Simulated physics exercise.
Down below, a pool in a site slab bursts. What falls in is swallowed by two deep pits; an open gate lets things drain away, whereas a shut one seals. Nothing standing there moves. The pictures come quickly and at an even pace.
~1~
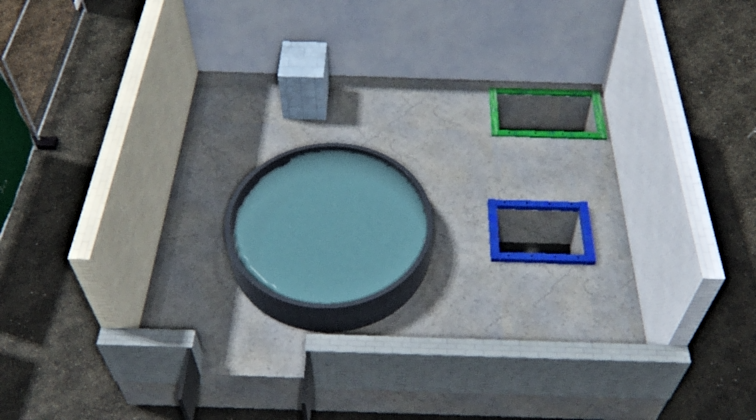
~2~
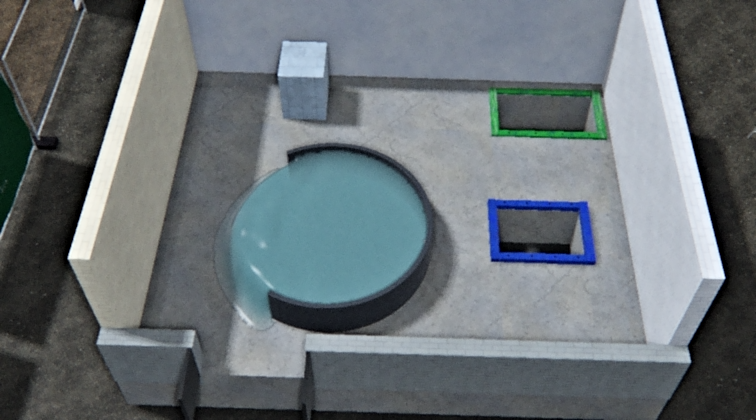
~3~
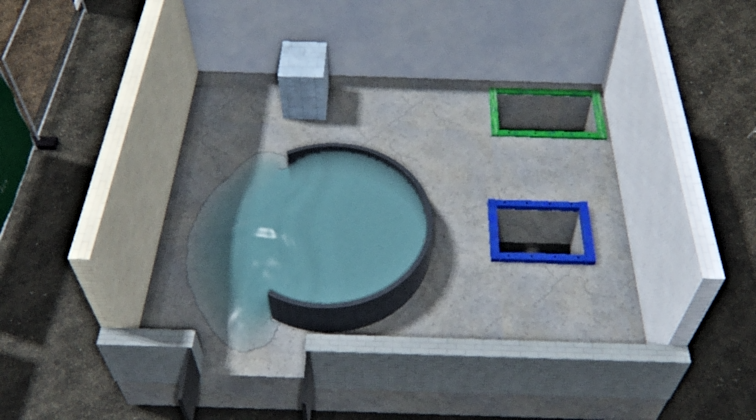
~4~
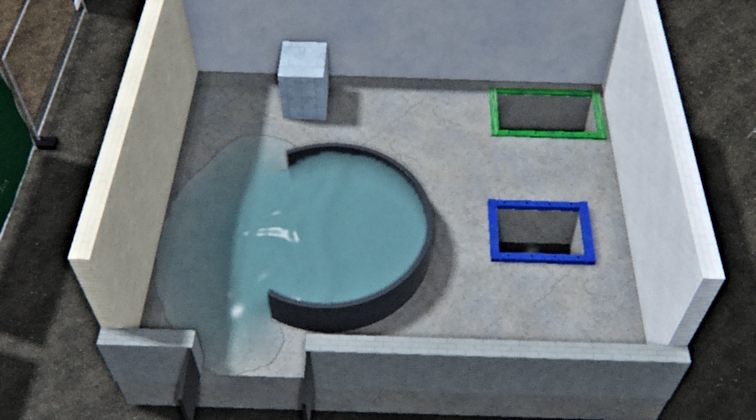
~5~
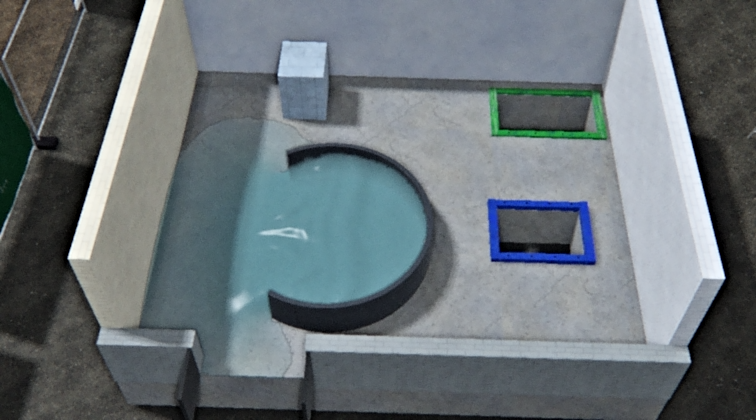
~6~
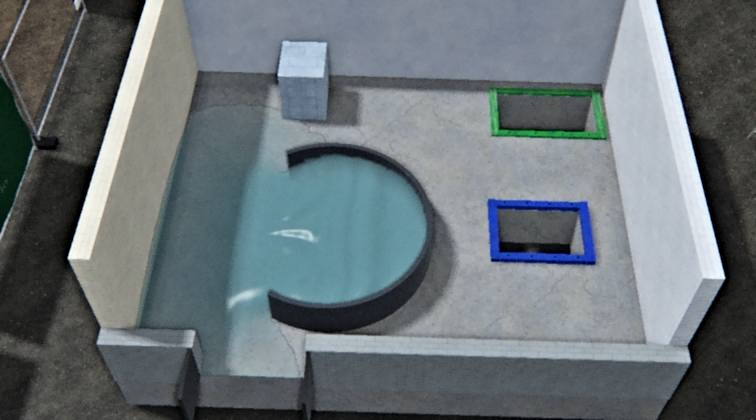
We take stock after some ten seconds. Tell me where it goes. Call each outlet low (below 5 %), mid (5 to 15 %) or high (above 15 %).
Outlets - gate: High; blue pit: Low; green pit: Mid.
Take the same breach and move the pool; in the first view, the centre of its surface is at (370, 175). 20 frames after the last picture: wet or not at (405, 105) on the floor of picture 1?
Soaked.
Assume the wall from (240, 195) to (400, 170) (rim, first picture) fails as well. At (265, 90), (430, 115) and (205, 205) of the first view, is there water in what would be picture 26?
Result, in sequence: Inundated; inundated; inundated.
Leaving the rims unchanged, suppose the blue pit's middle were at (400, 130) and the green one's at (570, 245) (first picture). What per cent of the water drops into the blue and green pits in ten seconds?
Of everything, blue catches 4 per cent while green catches 2 per cent.
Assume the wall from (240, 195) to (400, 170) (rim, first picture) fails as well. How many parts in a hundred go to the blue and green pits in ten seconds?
Per cent: Blue 0, green 25.
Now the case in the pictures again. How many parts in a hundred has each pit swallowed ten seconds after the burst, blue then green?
I'd put them at roughly 0 and 10 per cent respectively.
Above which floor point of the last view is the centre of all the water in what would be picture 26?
Around pixel (266, 208).
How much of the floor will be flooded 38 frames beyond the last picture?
Roughly 85 %.
A moment on, water covers 30 % of the floor; the gate 1 %, the blue pit 0 %, the green pit 0 %.
Next, water covers 30 % of the floor; the gate 3 %, the blue pit 0 %, the green pit 0 %.
Then, water covers 50 % of the floor; the gate 8 %, the blue pit 0 %, the green pit 0 %.
Later, water covers 85 % of the floor; the gate 15 %, the blue pit 0 %, the green pit 3 %.
In the end, water covers 90 % of the floor; the gate 22 %, the blue pit 0 %, the green pit 10 %.
